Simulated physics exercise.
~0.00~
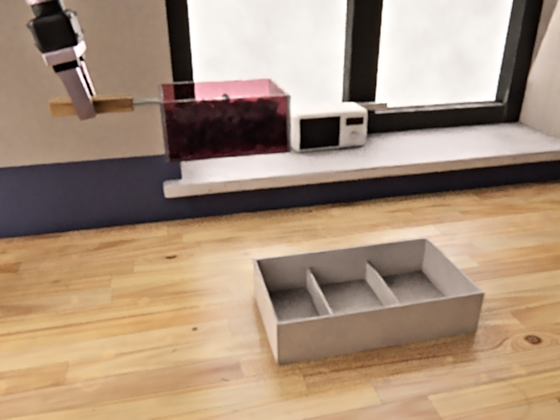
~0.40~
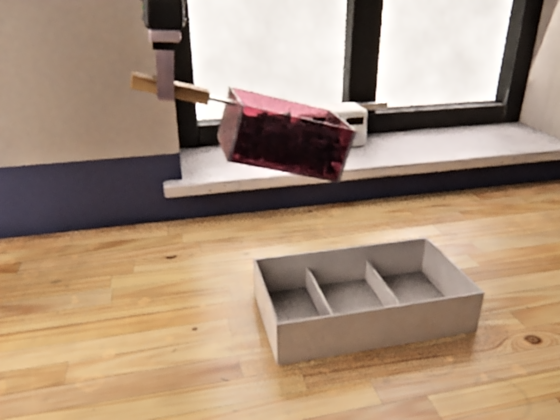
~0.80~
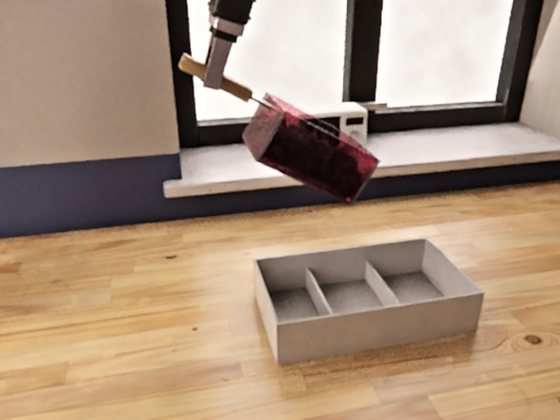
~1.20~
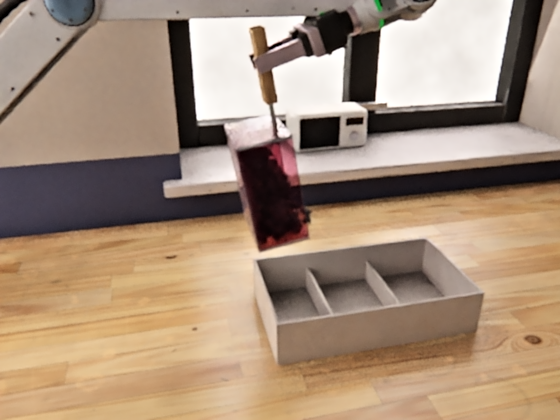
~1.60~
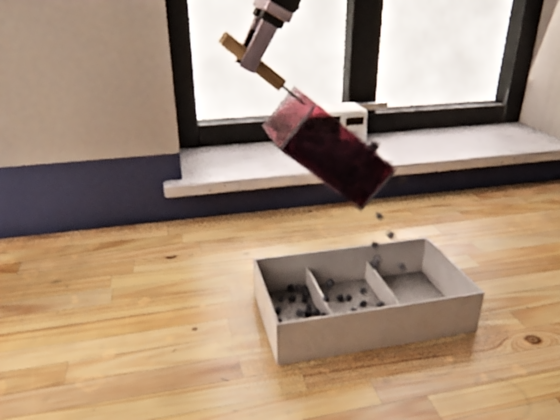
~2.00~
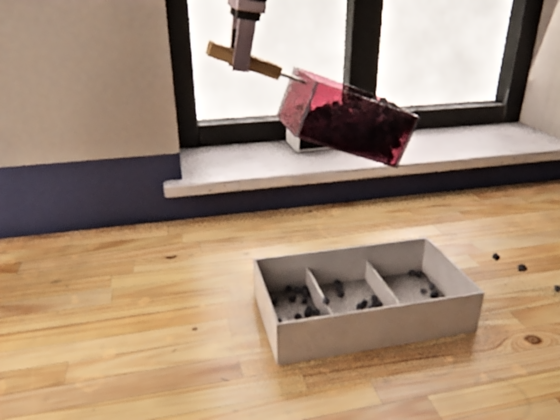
On a wooden table by a window, a robot arm carried a reddish see-through box rightward and tipped it steeply over a gray divided tray, spilling some dark pebbles into its sections and a few beyond, then tilted it partly back, still holding many.
